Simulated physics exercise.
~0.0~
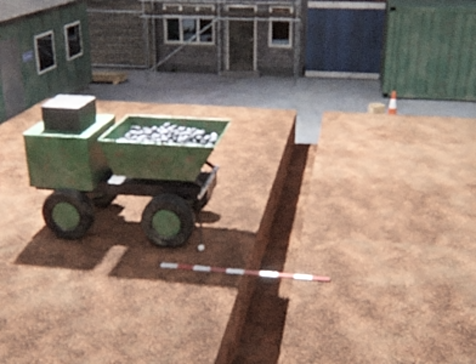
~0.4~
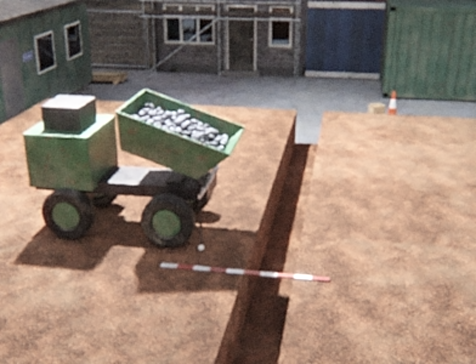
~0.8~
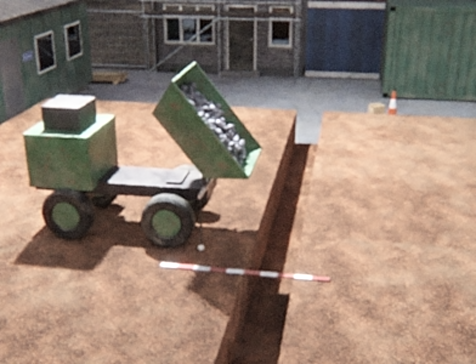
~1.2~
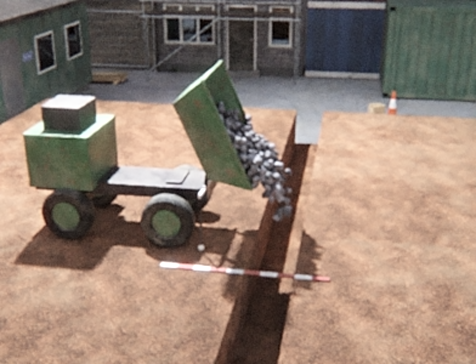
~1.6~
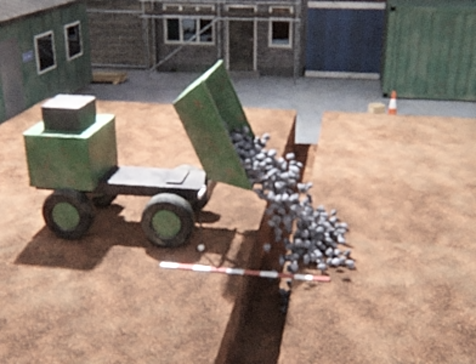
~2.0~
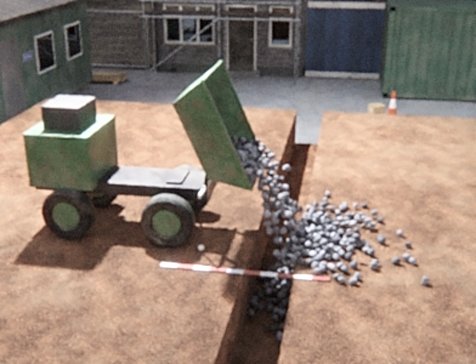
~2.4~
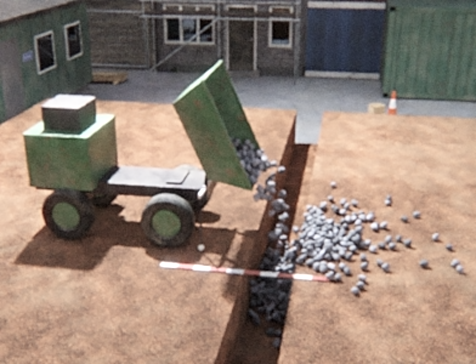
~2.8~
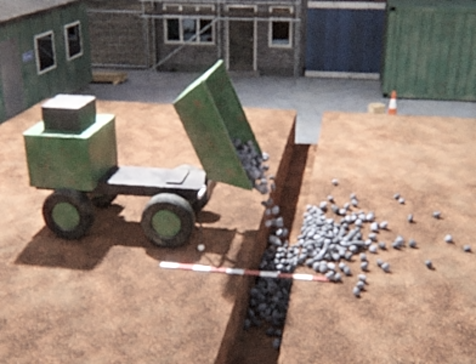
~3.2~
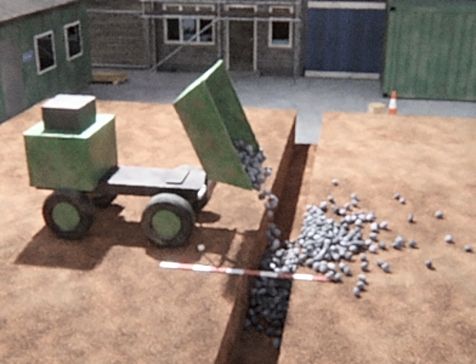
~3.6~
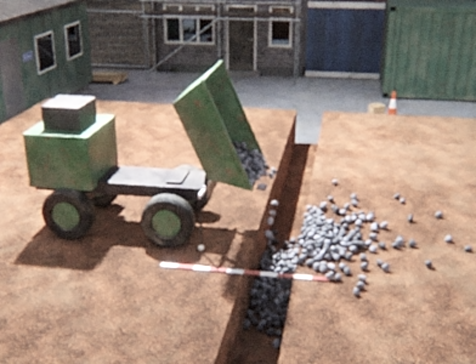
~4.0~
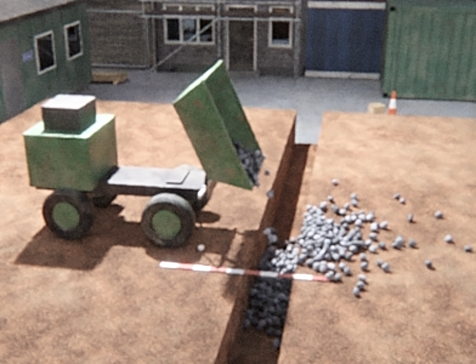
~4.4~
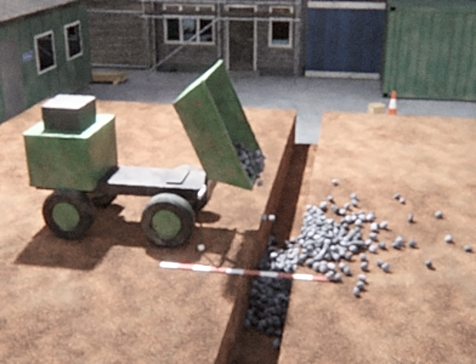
A small green dumper loaded with grey cobbles stands on brown earth at the left of a building yard, seen from above, with a dark trench ahead of it and sheds behind. A red and white striped staff lies across near the trench. The body tips up steeply towards the right, and the stones begin to slide over its lower edge. They pour down in a stream, some dropping into the trench and others spreading over the ground beyond. The flow thins to a trickle, leaving the body raised with some stones still inside.
